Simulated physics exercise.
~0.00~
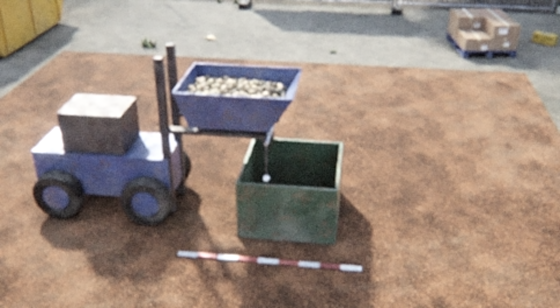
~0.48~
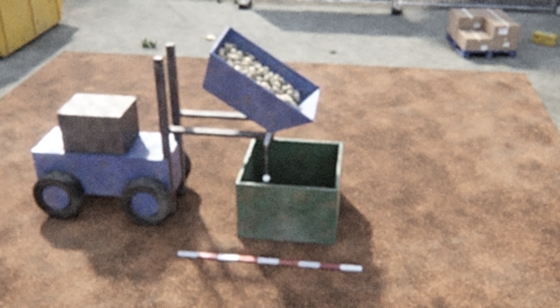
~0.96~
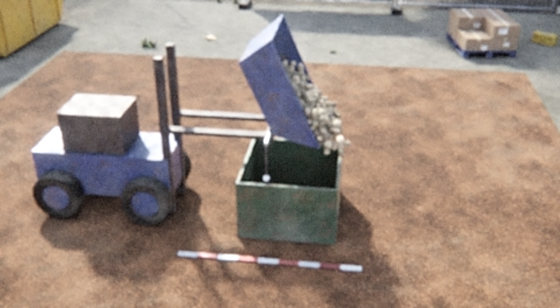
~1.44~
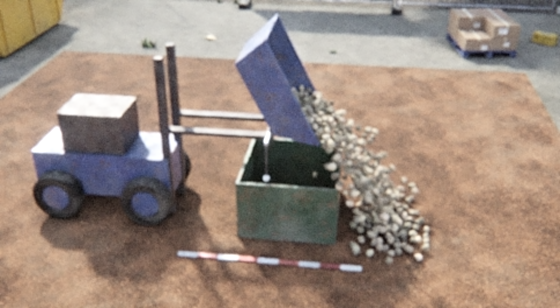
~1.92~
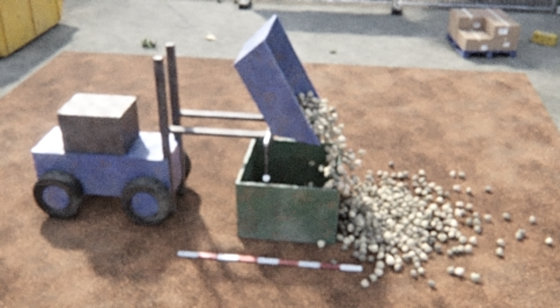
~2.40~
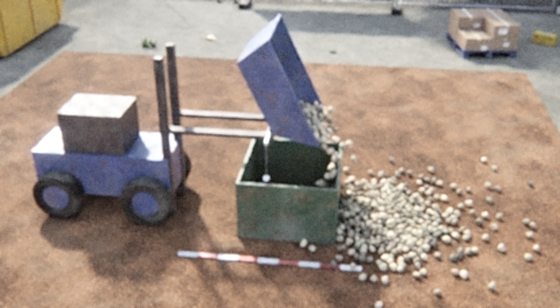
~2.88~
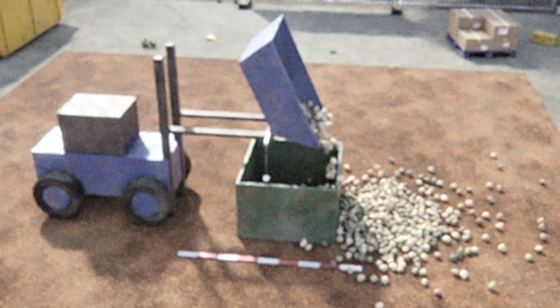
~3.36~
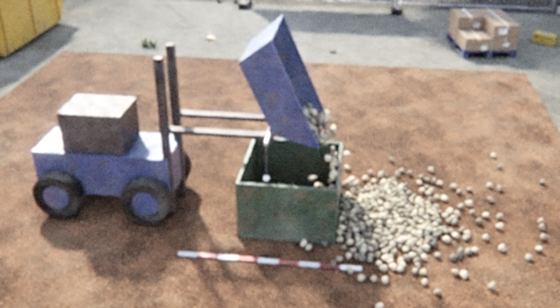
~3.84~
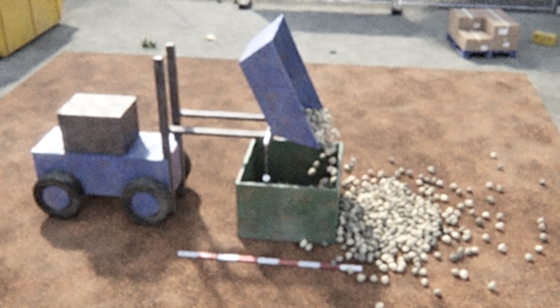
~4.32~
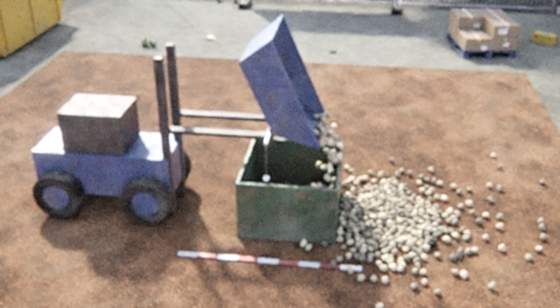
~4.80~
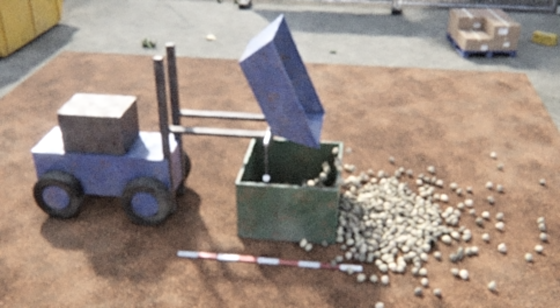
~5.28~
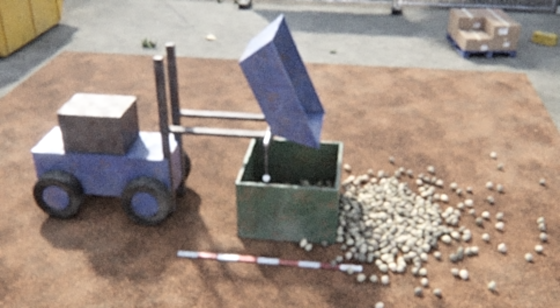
Blue skip on a forklift tipping pale stones toward a green bin, most spilling onto the brown ground at right, ending empty.
